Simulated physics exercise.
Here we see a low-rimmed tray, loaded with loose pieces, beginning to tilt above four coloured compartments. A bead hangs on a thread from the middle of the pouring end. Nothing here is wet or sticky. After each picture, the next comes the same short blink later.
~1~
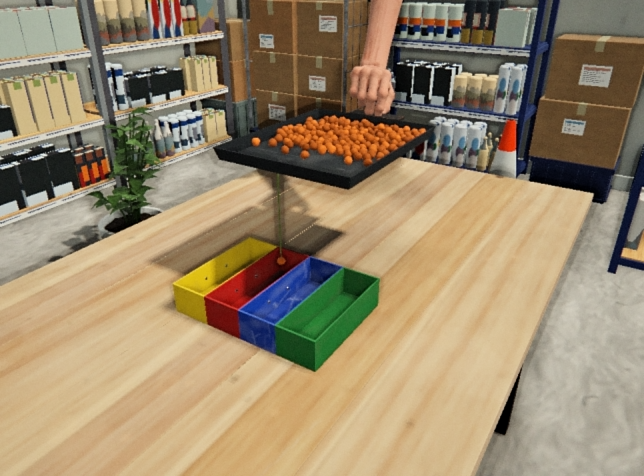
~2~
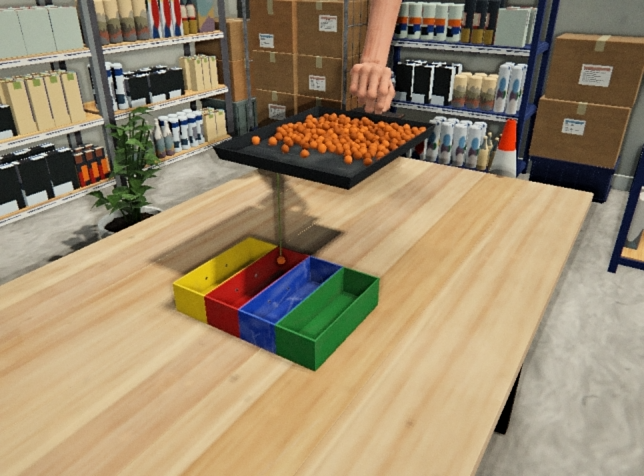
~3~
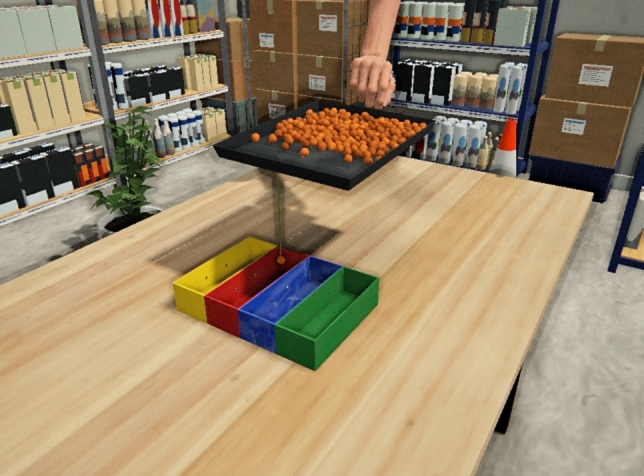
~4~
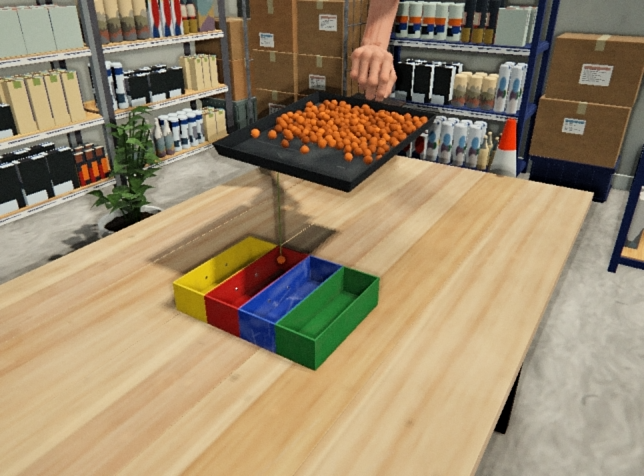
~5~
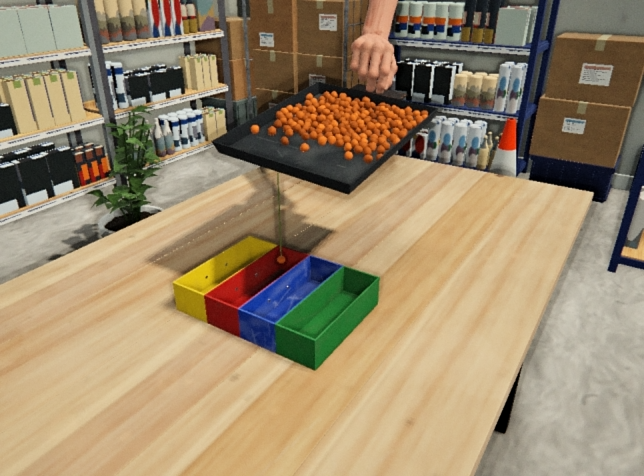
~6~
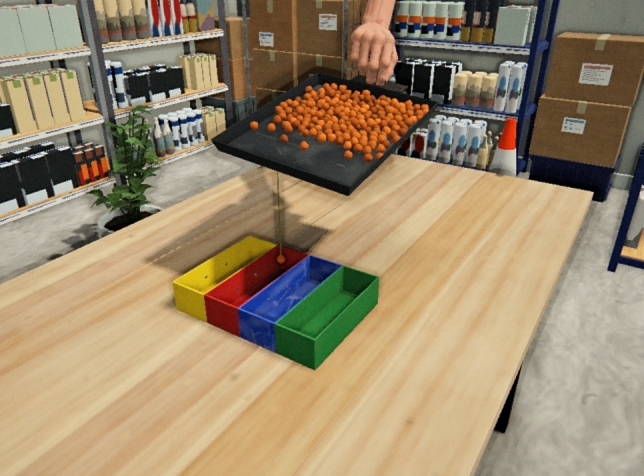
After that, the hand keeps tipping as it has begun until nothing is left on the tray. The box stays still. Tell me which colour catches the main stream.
The green cell catches it.
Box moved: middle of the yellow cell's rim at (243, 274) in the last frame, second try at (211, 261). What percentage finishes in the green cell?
It works out to 40 percent and then 40 percent.
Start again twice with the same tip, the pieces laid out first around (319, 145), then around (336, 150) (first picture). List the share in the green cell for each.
Respectively 60 and 60 per cent.
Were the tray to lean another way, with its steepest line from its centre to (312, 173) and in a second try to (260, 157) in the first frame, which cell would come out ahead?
Case 1 goes to that green cell, case 2 to the yellow one.
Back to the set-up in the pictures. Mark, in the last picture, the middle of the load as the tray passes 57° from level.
Centre estimate: (334, 159).
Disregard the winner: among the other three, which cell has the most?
I'd say the blue one takes second place.
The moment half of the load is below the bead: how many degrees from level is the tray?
80 degrees.
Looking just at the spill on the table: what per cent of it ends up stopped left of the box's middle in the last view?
Left share: Close to 10 %.
Just after the last frame, tray tipped steeply; the larger part on the tray; about a tenth in the green cell; just a few in the blue cell; about a tenth falling or outside the box.
A moment on, tray tipped right over; just a few on the tray; roughly half in the green cell; roughly a quarter in the blue cell; just a few in the red cell; roughly a quarter falling or outside the box.
Further on, tray tipped past a quarter turn; roughly half in the green cell; roughly a quarter in the blue cell; just a few in the red cell; roughly a quarter falling or outside the box.
When it is over, tray tipped past a quarter turn; roughly half in the green cell; roughly a quarter in the blue cell; just a few in the red cell; not one in the yellow cell; roughly a quarter outside the box.
